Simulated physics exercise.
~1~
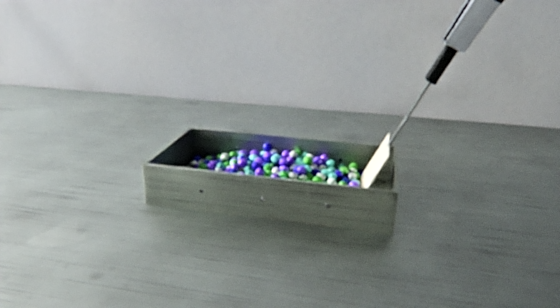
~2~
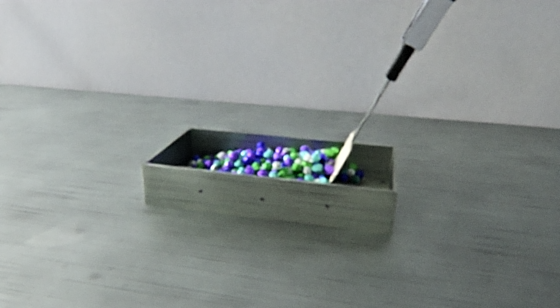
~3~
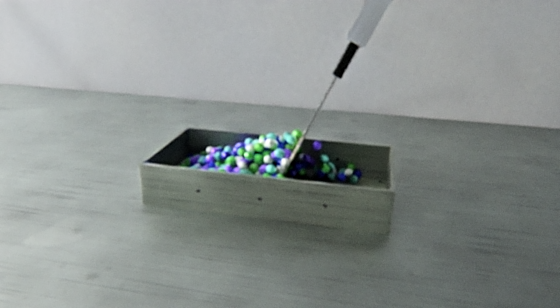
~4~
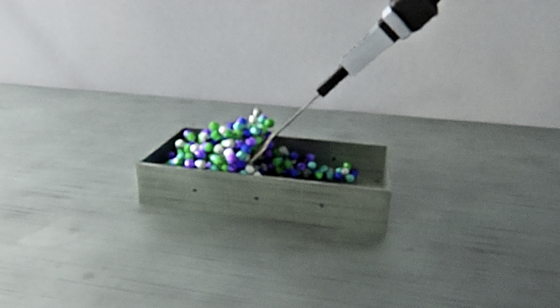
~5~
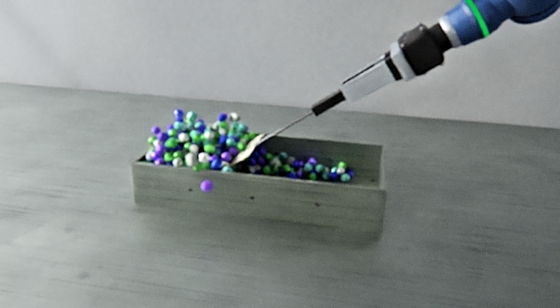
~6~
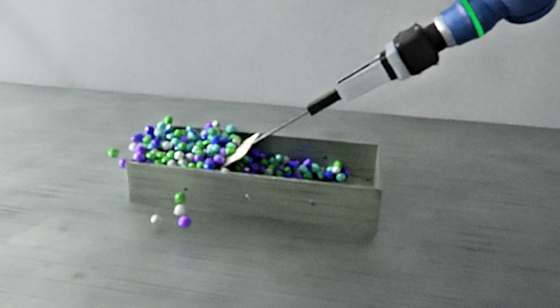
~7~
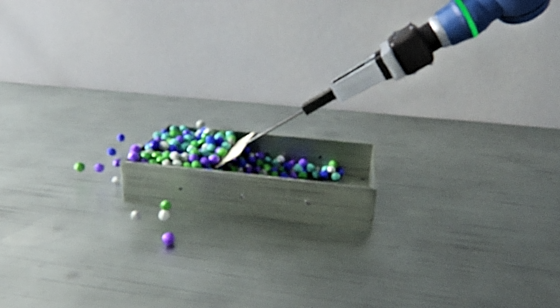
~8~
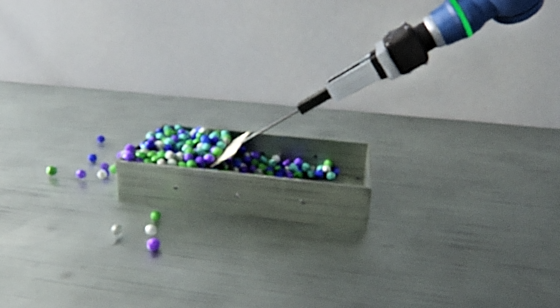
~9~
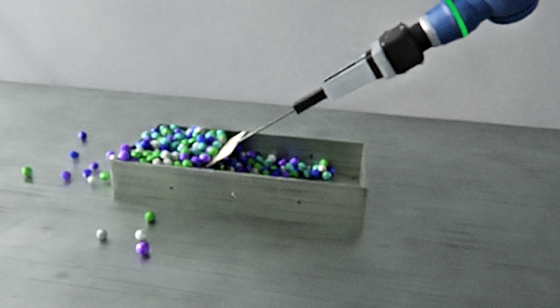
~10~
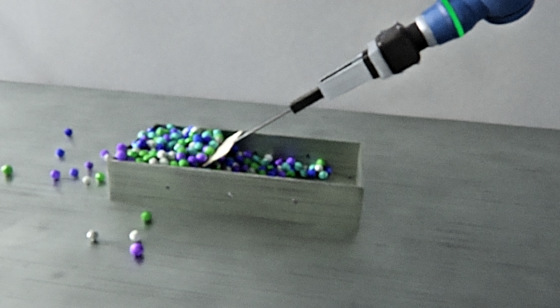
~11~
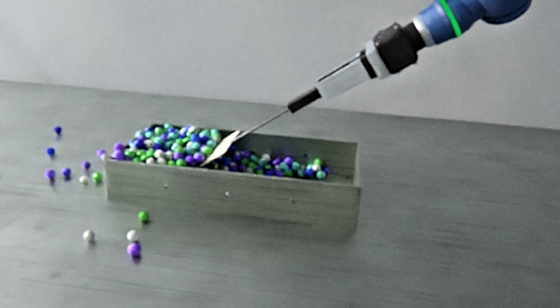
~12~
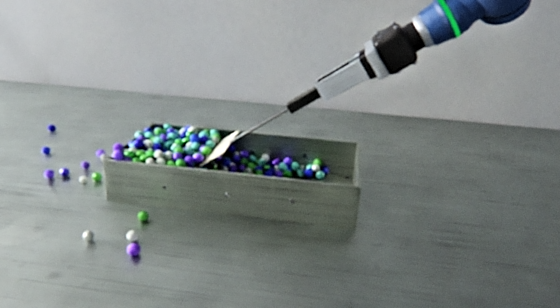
On a grey surface, a robot's paddle pushes colourful balls left, spilling some from the tray.
